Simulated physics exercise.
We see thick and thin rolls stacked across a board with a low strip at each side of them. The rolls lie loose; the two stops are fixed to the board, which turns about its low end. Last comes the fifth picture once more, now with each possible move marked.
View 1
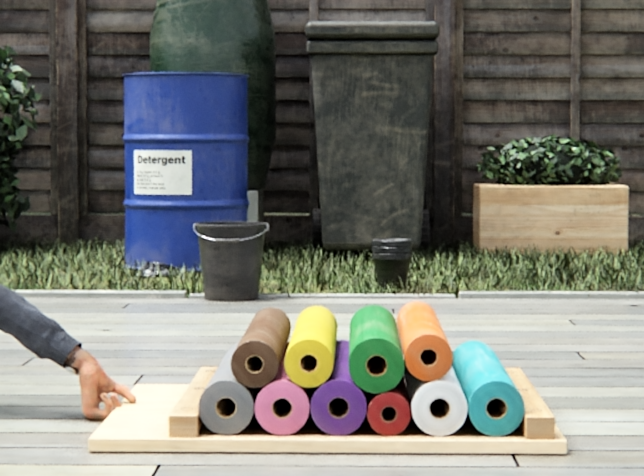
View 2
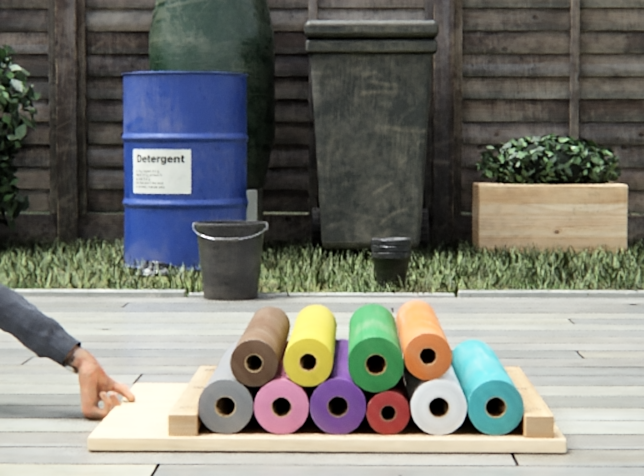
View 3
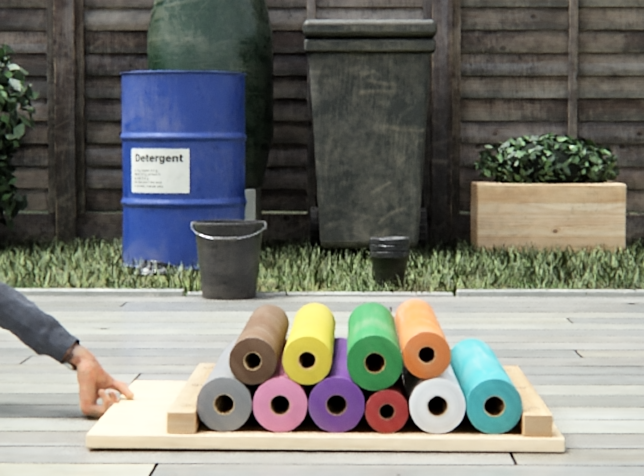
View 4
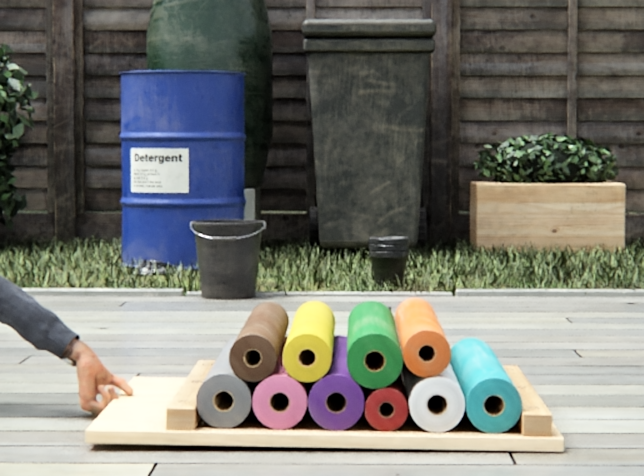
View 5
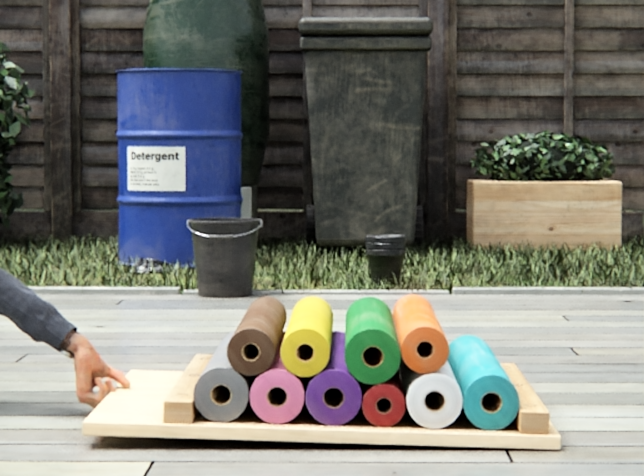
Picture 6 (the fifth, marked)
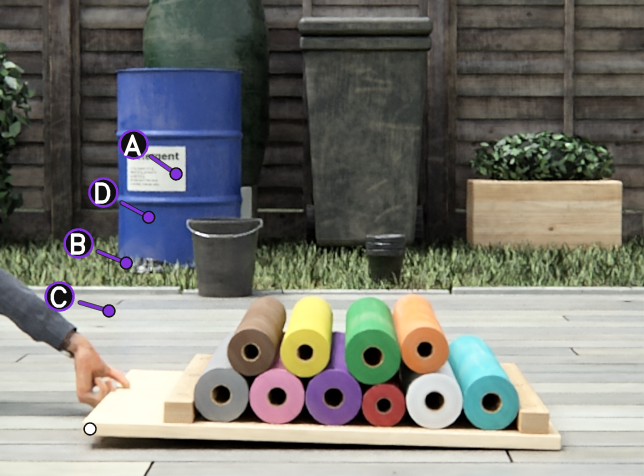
Colourful rolls lie stacked across a pale wooden board on a grey plank deck, seen from the front with a dark fence behind. Brown, yellow, green and orange rolls sit above grey, pink, purple, red, white and turquoise ones, before a blue detergent drum, buckets and planters. A hand at the left slowly lifts that end slightly, tilting the board and rolls, while the view shifts very slightly.
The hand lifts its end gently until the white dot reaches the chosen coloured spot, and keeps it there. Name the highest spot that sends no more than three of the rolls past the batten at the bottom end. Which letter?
The last mark within the limit is D.
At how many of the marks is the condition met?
Three of them.
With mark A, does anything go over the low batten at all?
At A: Yes.
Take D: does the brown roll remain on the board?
Yes, with D.
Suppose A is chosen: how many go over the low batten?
The count is four.
On the marked copy, A at (176, 174); B at (126, 263); C at (109, 311); D at (149, 217); the white dot at (90, 429).
Taking D. A third of the way, board at 17°.
Two thirds of the way, board at 29°.
When it is over, board at 29°, one over the low batten (orange).
As for the rest, A four over the low batten (green, brown, orange, yellow); B one over the low batten (orange); C one over the low batten (orange).
